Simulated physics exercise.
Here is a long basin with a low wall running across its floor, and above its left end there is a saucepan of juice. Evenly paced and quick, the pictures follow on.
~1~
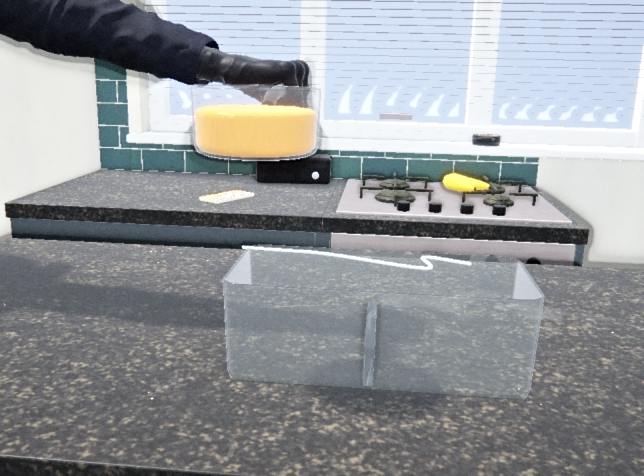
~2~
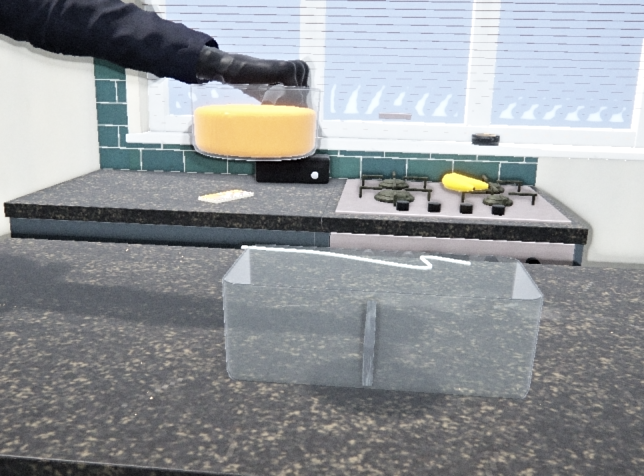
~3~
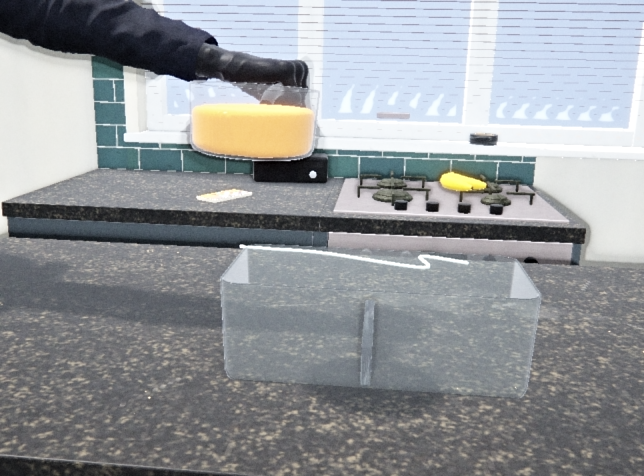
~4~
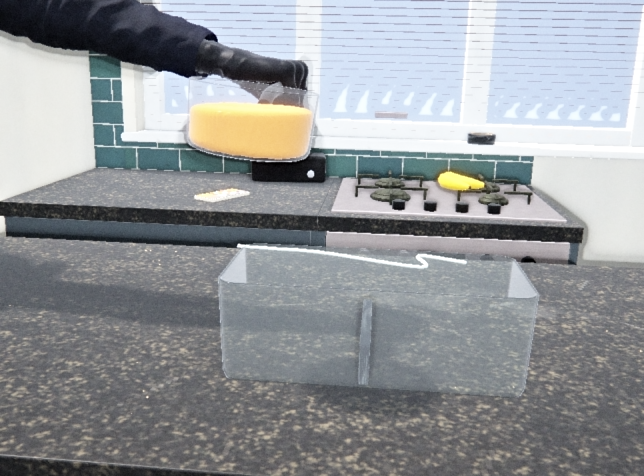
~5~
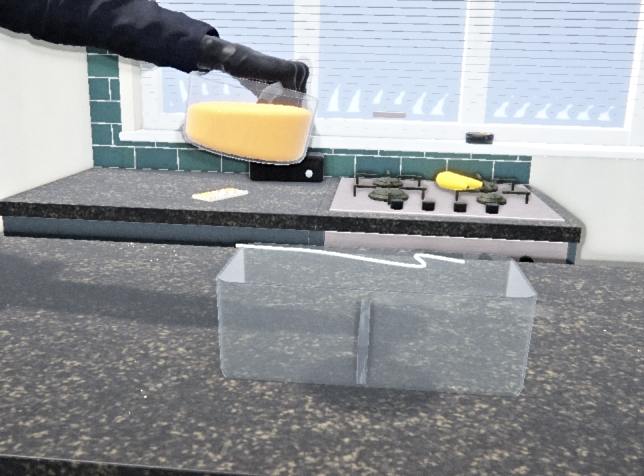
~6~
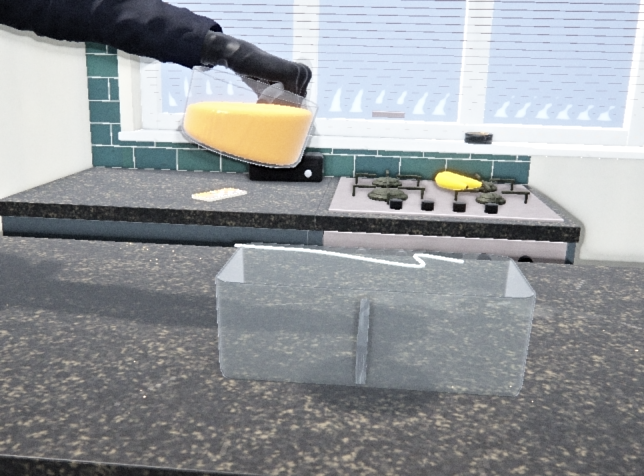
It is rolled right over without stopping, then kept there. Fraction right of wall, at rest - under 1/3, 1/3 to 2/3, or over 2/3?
1/3 to 2/3.
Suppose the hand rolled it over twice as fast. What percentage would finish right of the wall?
Near 20 parts in a hundred.
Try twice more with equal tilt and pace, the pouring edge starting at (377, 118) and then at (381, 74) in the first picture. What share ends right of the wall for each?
The first start yields 90 per cent, the second 95 per cent.
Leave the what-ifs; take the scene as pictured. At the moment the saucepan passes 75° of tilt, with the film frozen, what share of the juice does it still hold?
About 50 per cent.
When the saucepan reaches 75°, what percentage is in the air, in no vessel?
It's close to 40 %.
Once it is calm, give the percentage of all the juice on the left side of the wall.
About 55 percent.
A moment on, the saucepan is tipped on its side and 51 per cent is still to pour, 4 is left of the wall and 4 right of it.
Next, the saucepan is tipped right over and 8 per cent is still to pour, 38 is left of the wall and 41 right of it.
Then the saucepan is tipped right over and 0 per cent is still to pour, 56 is left of the wall and 42 right of it.
Later the saucepan is tipped right over and 0 per cent is still to pour, 57 is left of the wall and 42 right of it.
At rest 57 per cent lies left of the wall, 42 right of it and 1 outside.
